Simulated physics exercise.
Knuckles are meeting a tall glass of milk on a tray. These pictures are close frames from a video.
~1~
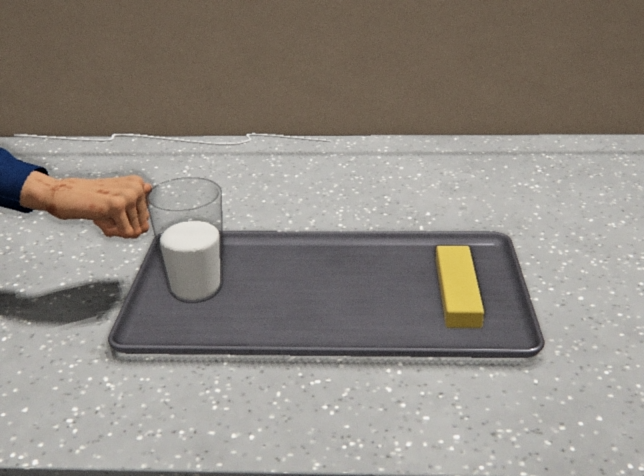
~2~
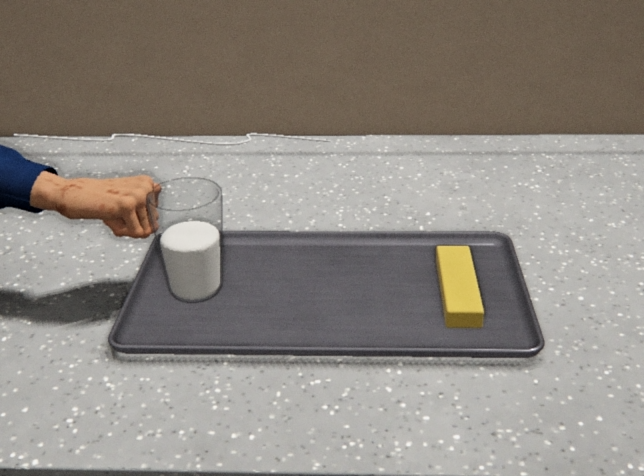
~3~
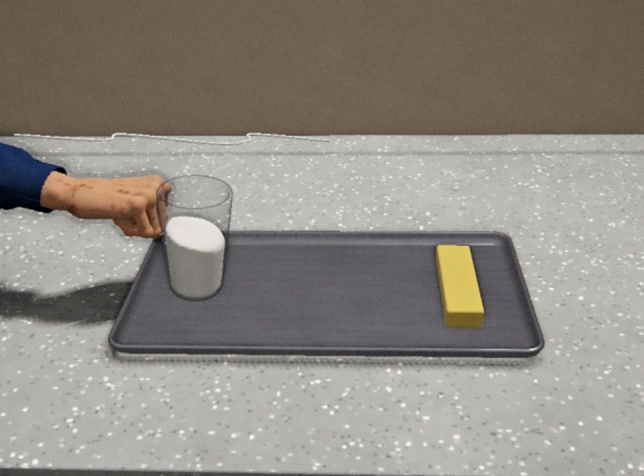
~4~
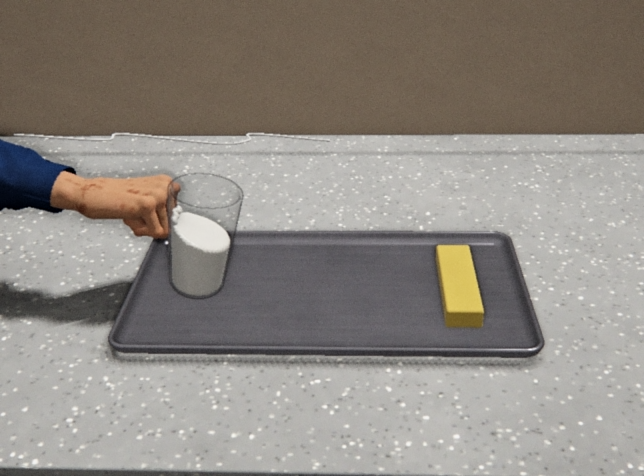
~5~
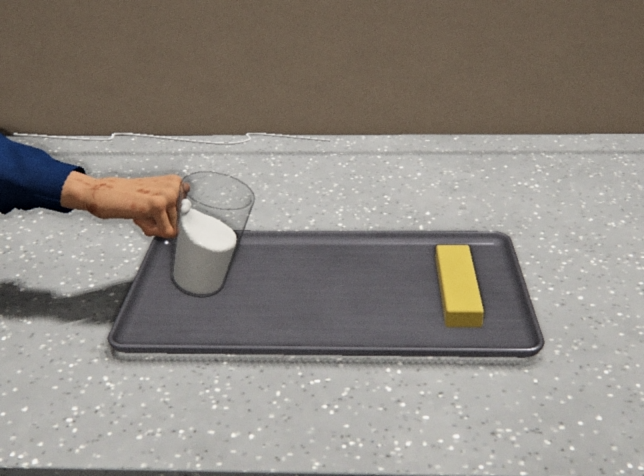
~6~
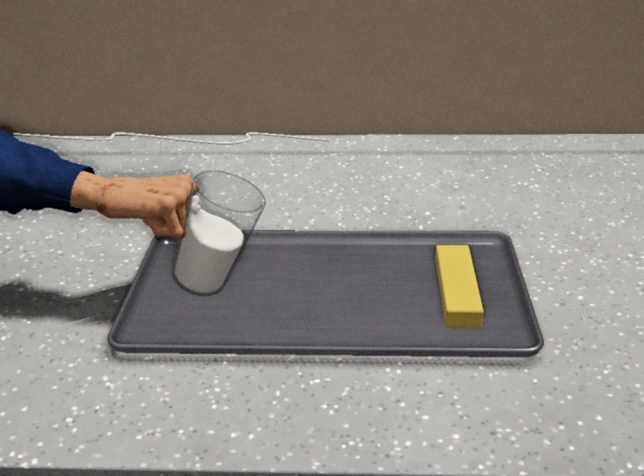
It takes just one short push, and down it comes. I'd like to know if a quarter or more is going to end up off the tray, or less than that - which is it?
Tray keeps over three quarters.
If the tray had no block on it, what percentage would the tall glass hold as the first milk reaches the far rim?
Near 45 %.
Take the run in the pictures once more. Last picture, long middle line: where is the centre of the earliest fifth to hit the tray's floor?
Touchdown, mid-line: Approx. (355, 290).
A moment on, the tall glass is falling and 100 per cent is in the glass, 0 on the tray and 0 above or beyond its rim.
Next, the tall glass lies on its side and 74 per cent is in the glass, 15 on the tray and 11 above or beyond its rim.
Then the tall glass lies on its side and 35 per cent is in the glass, 48 on the tray and 17 above or beyond its rim.
Later the tall glass lies on its side and 18 per cent is in the glass, 71 on the tray and 11 above or beyond its rim.
At rest 92 per cent is held by tray and glass, 8 is off the tray.
